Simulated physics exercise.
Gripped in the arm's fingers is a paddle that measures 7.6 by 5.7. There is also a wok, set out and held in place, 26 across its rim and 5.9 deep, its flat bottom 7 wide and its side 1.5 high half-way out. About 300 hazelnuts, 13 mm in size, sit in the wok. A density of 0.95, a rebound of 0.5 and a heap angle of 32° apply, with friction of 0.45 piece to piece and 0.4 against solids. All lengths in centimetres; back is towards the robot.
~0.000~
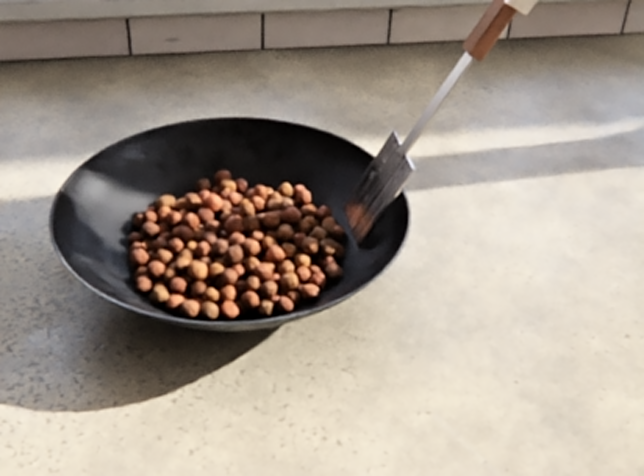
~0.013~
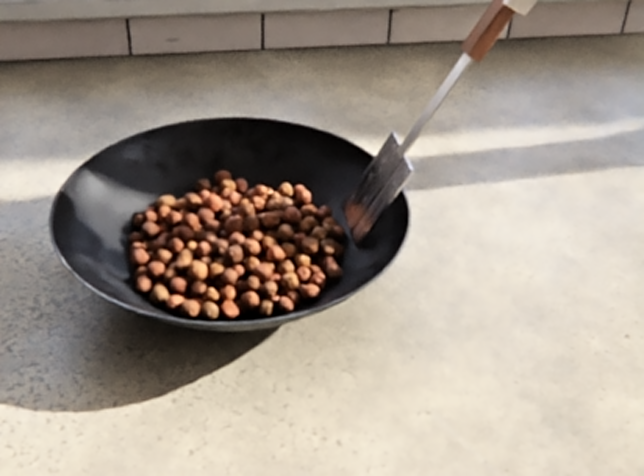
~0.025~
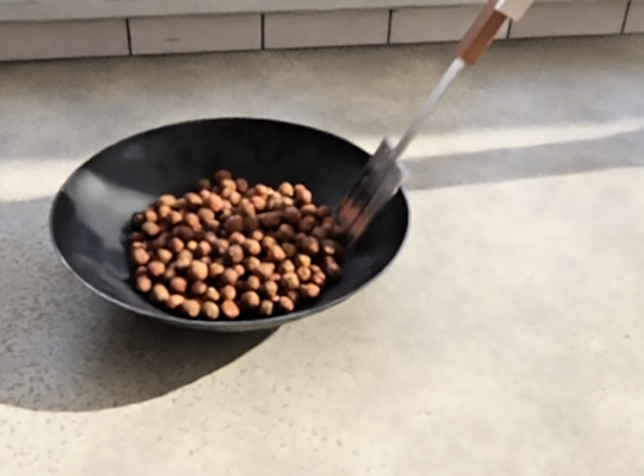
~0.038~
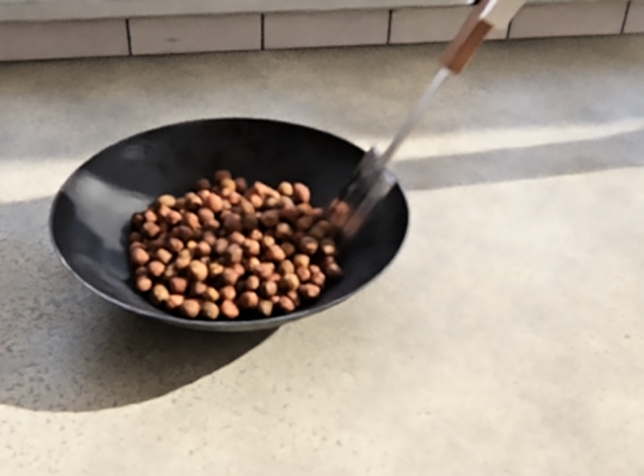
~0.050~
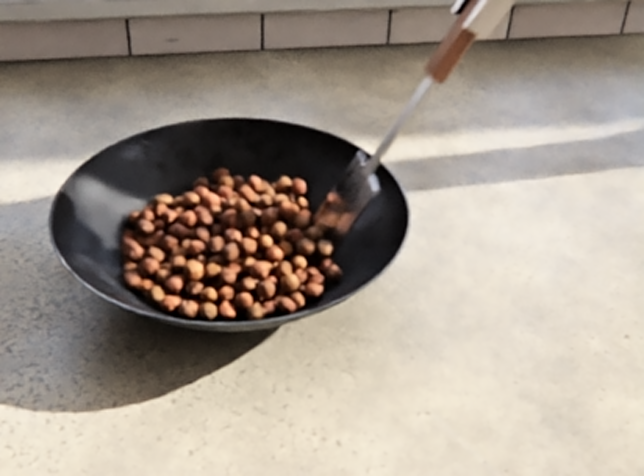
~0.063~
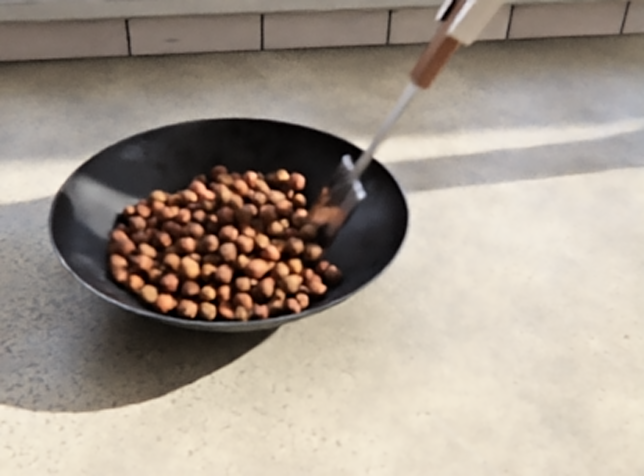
On a sunlit speckled countertop, a wooden-handled metal paddle dipped into the right side of a black wok, then pushed the heap of brown hazelnuts a little to the left.
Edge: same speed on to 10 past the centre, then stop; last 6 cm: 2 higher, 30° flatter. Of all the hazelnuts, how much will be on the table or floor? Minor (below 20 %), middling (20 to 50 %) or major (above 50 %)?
Middling.
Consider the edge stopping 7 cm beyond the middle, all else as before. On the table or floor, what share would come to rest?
Roughly 15 %.
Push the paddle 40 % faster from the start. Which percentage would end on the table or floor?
Then about 40 per cent.
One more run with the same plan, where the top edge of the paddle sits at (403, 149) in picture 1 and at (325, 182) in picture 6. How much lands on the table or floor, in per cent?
It works out to about 45 %, more or less.
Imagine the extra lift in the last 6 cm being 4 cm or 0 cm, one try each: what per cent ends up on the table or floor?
Result, in order: Approx. 35 % and 30 %.
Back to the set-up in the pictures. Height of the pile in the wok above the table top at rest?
It reaches about 4.5 cm.
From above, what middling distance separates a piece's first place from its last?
5 cm.
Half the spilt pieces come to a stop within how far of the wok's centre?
About 30 centimetres.
After 0.13 s, sloping 61°, highest piece 8 above the table; 295 in the wok, 1 on the blade or in flight.
After 0.19 s, sloping 53°, highest piece 8 above the table; 292 in the wok, 4 on the blade or in flight.
After 0.42 s, sloping 31°, highest piece 8 above the table; 193 in the wok, 63 on the table or floor, 40 on the blade or in flight.
After 1.47 s, sloping 31°, highest piece 4 above the table; 193 in the wok, 103 on the table or floor.
At rest, 193 in the wok, 103 on the table or floor. That is 35 % on the table or floor.
